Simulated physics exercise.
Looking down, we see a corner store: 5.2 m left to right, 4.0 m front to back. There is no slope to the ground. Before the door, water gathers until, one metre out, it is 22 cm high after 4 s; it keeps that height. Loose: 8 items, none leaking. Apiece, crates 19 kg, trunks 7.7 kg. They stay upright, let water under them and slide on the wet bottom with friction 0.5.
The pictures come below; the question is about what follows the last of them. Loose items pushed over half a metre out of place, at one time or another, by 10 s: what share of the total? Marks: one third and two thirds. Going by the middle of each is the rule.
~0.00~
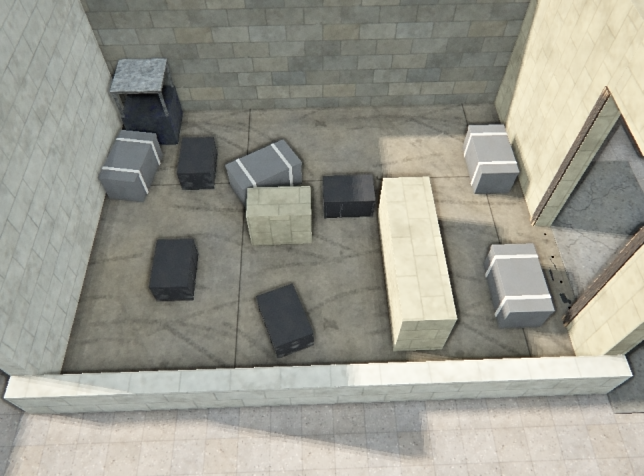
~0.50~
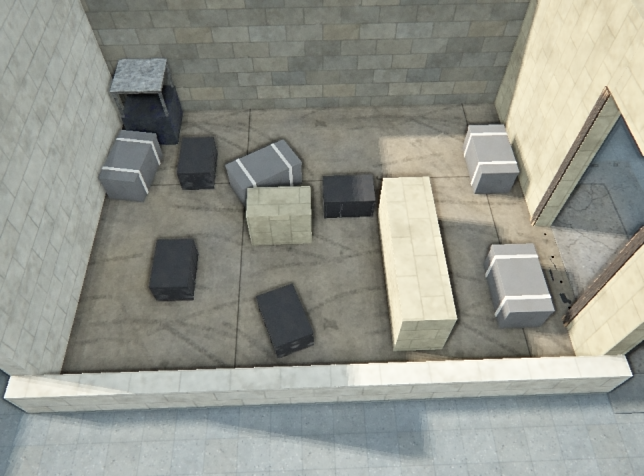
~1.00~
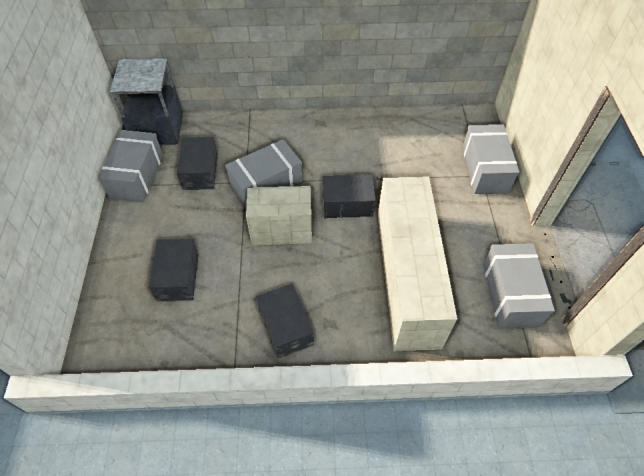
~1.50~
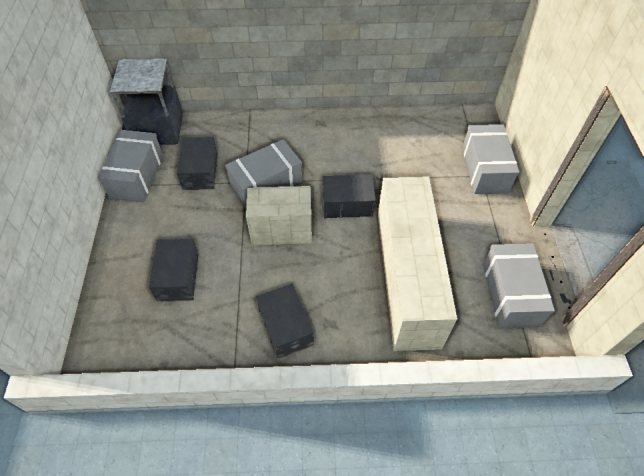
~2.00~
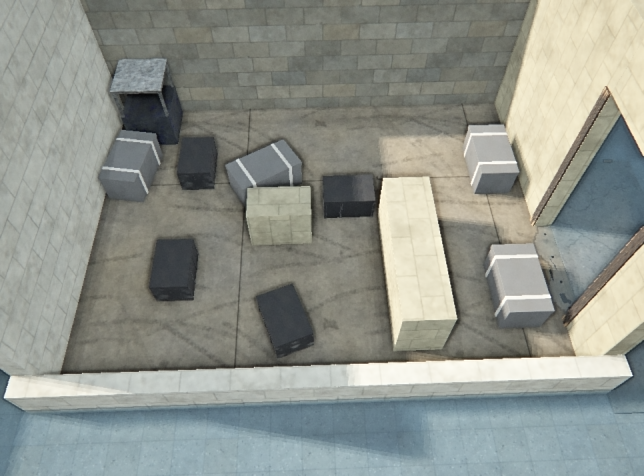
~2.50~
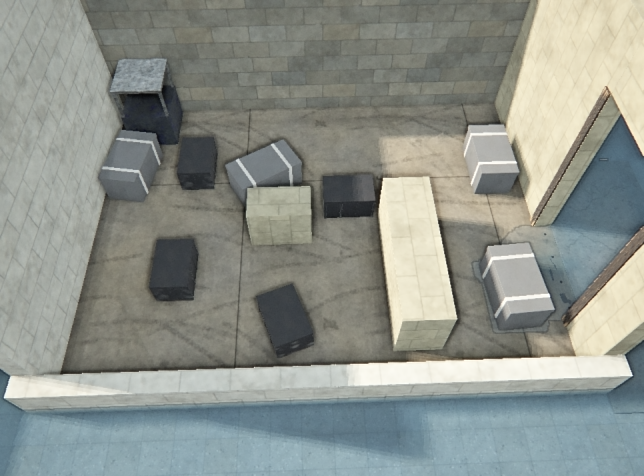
It will work out to fewer than one in three.
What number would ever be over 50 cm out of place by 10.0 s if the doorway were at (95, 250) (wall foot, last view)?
You'd get 4 in that case.
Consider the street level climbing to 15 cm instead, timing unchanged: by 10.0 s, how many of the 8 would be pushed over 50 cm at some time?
Then 1.
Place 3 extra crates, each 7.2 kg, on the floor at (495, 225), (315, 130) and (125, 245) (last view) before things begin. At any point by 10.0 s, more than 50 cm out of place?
The three, in order: Larger, larger, smaller shift.
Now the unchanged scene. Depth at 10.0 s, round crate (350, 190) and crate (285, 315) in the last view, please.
Close to 2 and 4 centimetres.
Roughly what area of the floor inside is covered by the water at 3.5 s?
I'd estimate close to 2.5 m2.
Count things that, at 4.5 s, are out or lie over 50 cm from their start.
The number comes to 1.
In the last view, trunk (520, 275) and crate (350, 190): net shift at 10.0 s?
They've ended up 40 cm and 0 cm away, in that order.
After 3.5 s 0 of 8 are over 50 cm from their spots; 0 afloat.
After 4.5 s 1 of 8 are over 50 cm from their spots; 1 afloat.
After 7.0 s 1 of 8 are over 50 cm from their spots; 1 afloat.
After 10.0 s 1 of 8 are over 50 cm from their spots, and 2 have been at some point; 3 afloat.
